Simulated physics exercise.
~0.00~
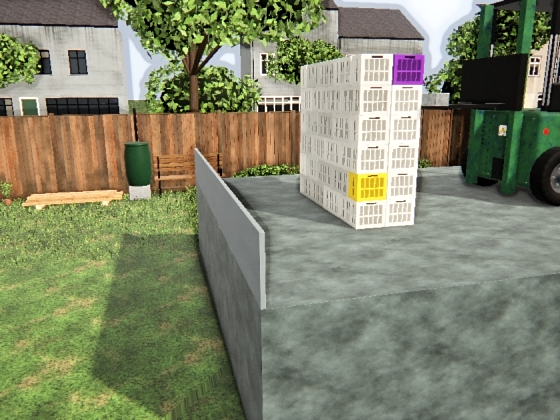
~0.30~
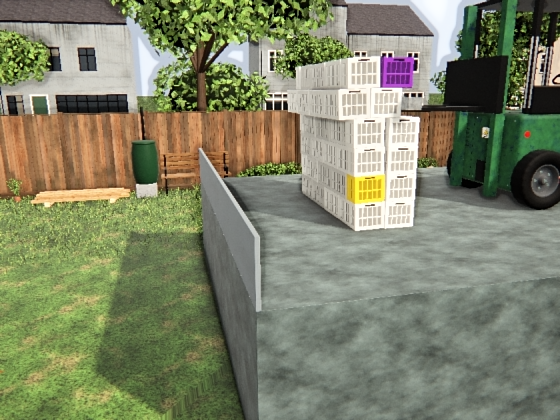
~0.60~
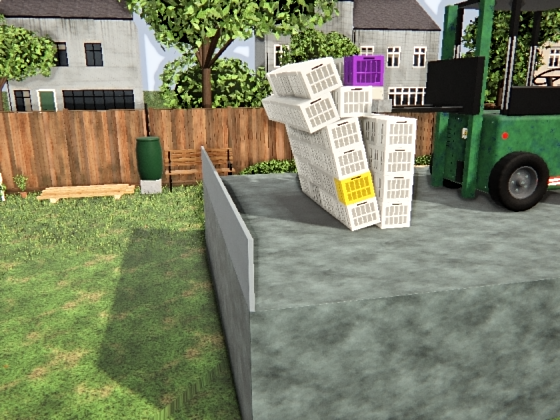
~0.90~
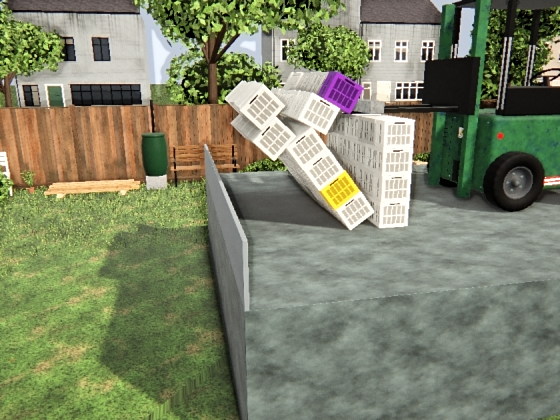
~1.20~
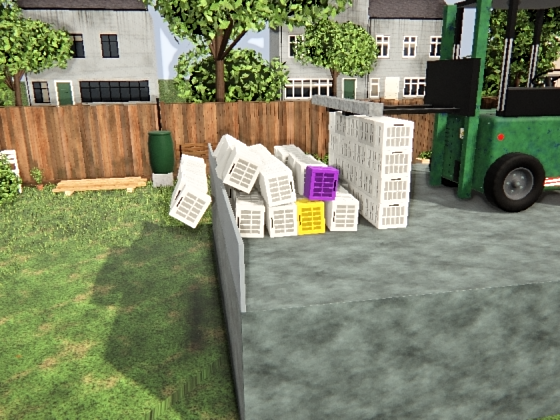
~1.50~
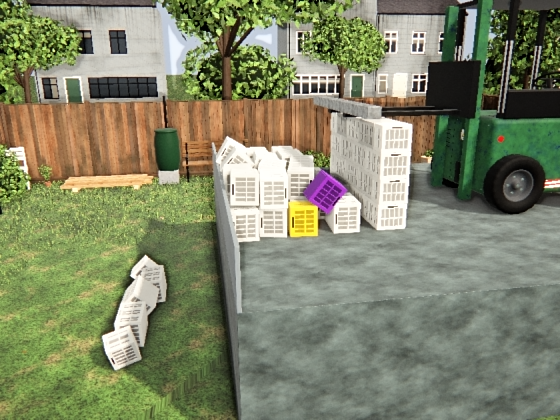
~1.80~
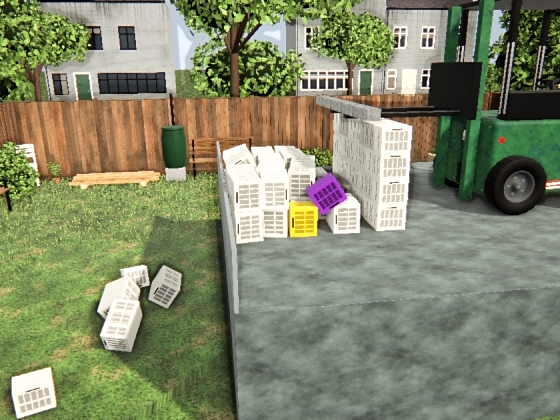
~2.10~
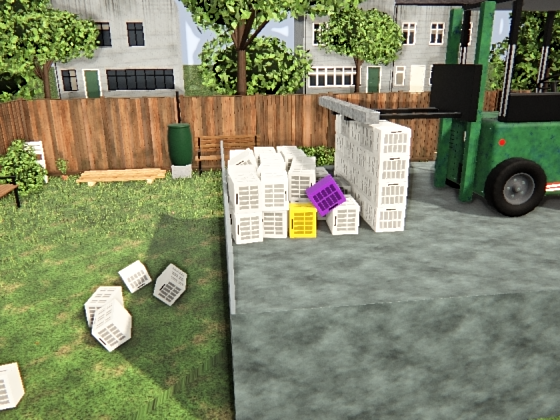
The clip shows a forklift's beam pushing a tall stack of white crates, one purple and one yellow, leftward until part topples against a low board; several white crates tumble onto the grass, while the purple and yellow ones stay on the dock beside a standing section.
